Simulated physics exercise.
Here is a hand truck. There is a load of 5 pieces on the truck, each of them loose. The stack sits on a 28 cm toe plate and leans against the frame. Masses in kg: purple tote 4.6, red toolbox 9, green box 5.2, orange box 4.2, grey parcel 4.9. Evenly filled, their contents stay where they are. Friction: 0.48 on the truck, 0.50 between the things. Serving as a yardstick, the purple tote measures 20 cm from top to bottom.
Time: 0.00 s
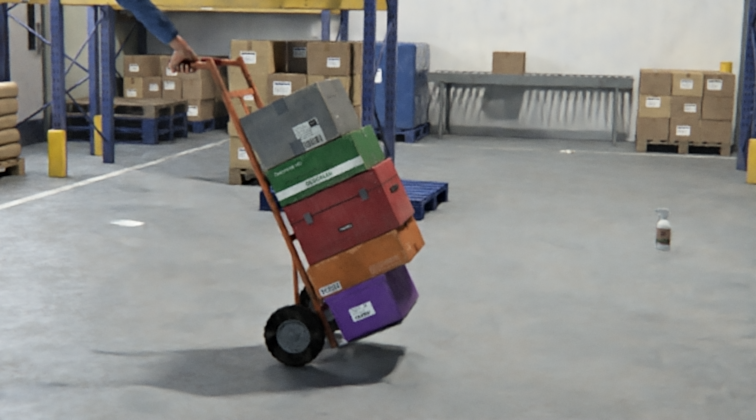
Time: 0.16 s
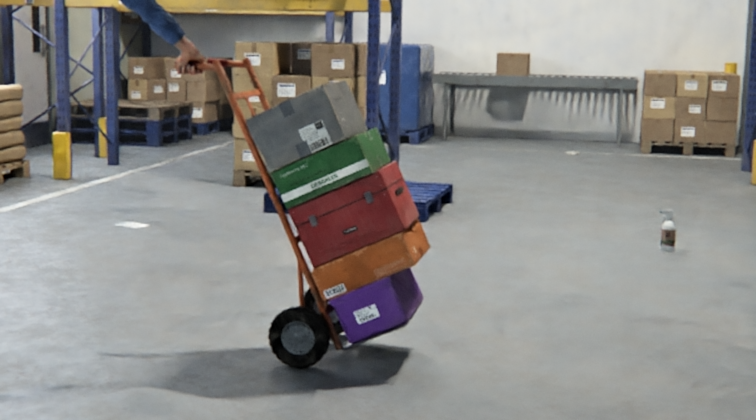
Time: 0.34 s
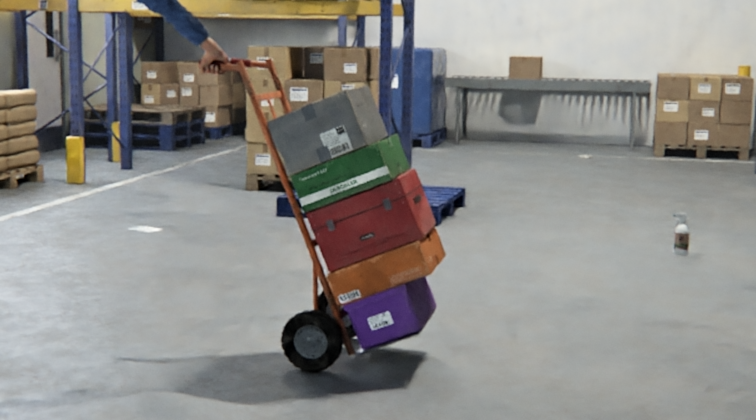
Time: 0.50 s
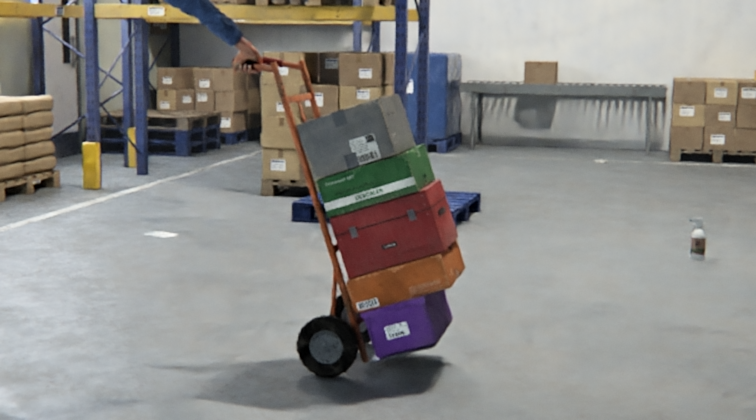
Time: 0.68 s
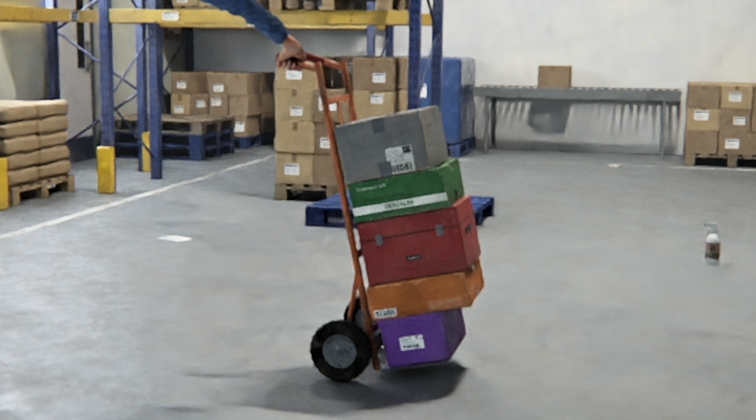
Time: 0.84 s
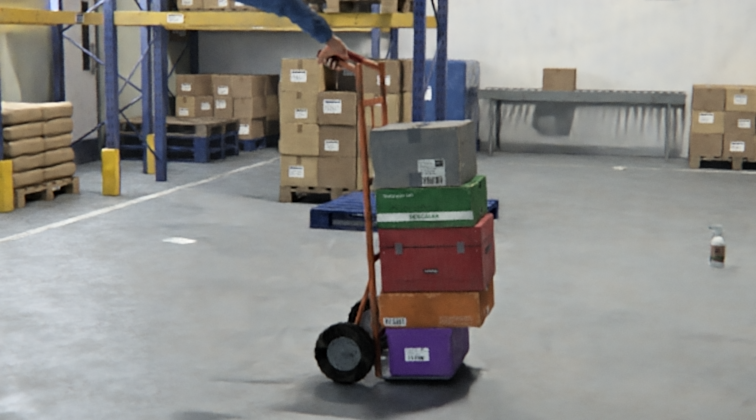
A hand truck stacked with five colourful boxes is raised almost upright by a person's hand.
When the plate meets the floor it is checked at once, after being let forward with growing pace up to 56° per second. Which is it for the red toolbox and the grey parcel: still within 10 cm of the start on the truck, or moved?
The red toolbox is displaced and the grey parcel is displaced.
After 1.54 s, truck upright; grey parcel 18° off its base near (505, 165); red toolbox 18° off its base near (480, 262); green box 18° off its base.
After 1.94 s, truck upright; red toolbox, green box and grey parcel now dropped from the stack; orange box 52° off its base; purple tote 52° off its base.
After 2.24 s, truck upright; orange box on its side; purple tote on its side.
In the end (3.4 s), dropped from the stack, red toolbox, green box, orange box and grey parcel; toppled on the truck, purple tote. In the last view, red toolbox near (589, 335).
